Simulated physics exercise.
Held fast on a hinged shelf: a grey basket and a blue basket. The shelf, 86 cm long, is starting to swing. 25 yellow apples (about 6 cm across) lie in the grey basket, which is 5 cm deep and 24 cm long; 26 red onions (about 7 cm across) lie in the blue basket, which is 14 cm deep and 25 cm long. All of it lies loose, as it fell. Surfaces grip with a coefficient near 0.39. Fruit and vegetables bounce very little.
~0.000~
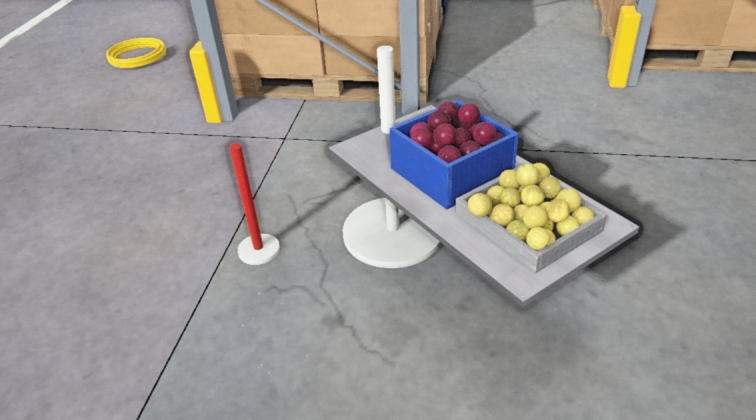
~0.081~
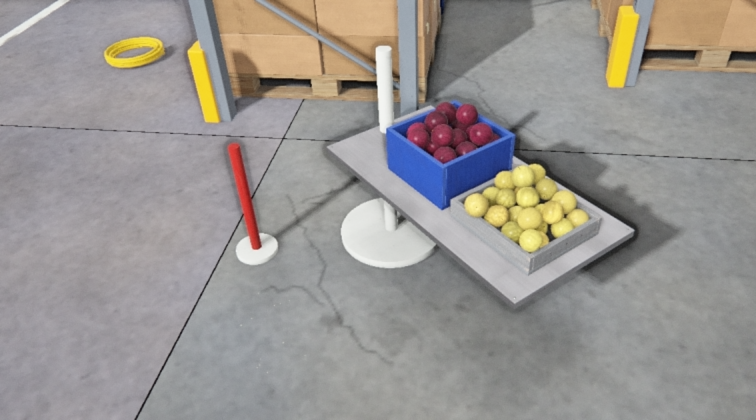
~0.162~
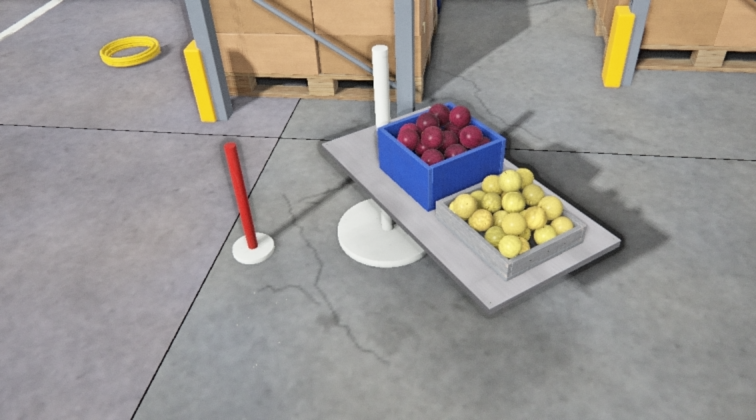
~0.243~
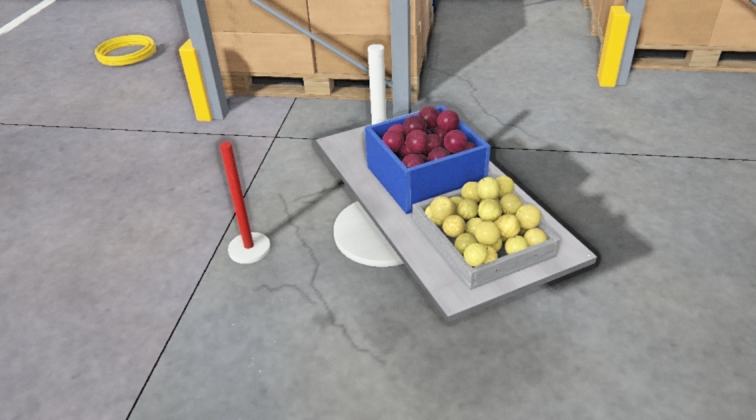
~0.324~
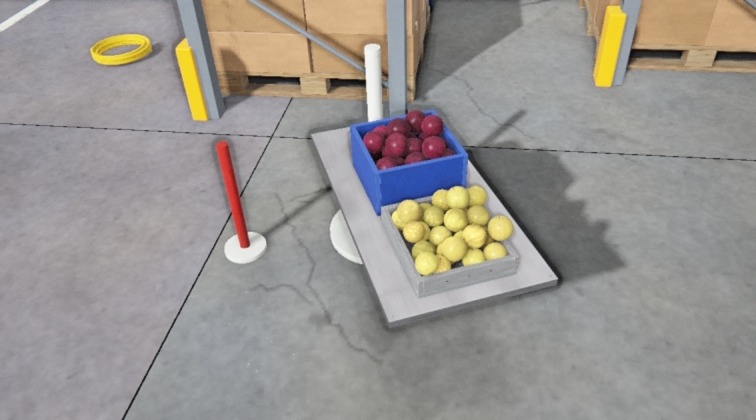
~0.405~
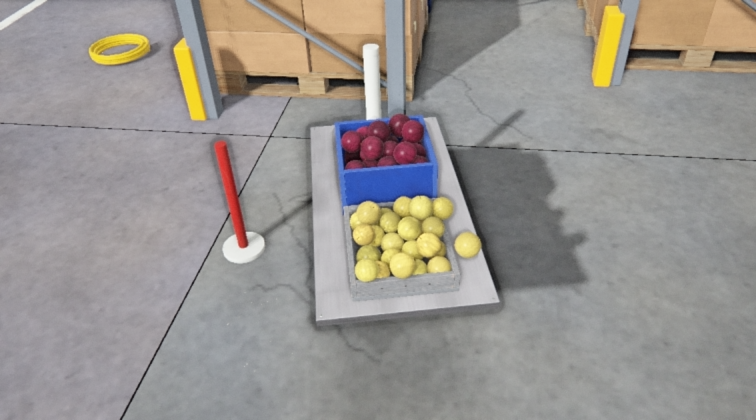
A grey shelf carrying a blue basket of dark red balls and, nearer, a grey basket of yellow balls juts from a white post on a cracked concrete warehouse floor, seen from above. A red post stands at left, with a yellow ring and boxed pallets behind. The shelf swings clockwise toward the left, gathering speed, and one yellow ball leaves the grey basket on its right side.
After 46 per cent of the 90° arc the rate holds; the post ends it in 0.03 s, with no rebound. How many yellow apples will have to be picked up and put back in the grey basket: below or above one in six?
Out of the grey basket go over a sixth of the yellow apples.
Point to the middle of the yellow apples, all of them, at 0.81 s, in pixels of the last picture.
Near (184, 193).
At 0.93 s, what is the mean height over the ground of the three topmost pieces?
Some 66 cm up.
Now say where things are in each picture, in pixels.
In the first frame (places track the rim corner closest to us here), grey basket (540, 253); blue basket (450, 165); 0° round; all still inside.
Grey basket (532, 255); blue basket (445, 165); 1° round, in the second frame.
Grey basket (511, 261); blue basket (431, 167); 5° round, in the third frame.
Grey basket (475, 270); blue basket (409, 170); 11° round, in the fourth frame.
Grey basket (423, 278); blue basket (379, 172); 20° round, in the fifth frame.
Grey basket (356, 282); blue basket (344, 171); 31° round; 1 out, the lowest apple at (468, 245), in the sixth frame.
After 0.73 s, end of the swing.
After 0.81 s, the grey basket is down by 8 of 25 and the blue basket has all 26.
After 0.93 s, the grey basket is down by 10 of 25 and the blue basket is down by 1 of 26.
After 1.15 s, the grey basket is down by 11 of 25 and the blue basket is down by 1 of 26.
When it is over (at 1.58 s), the grey basket is down by 11 of 25 and the blue basket is down by 1 of 26. Asked share, 11 of 25, 44 per cent.
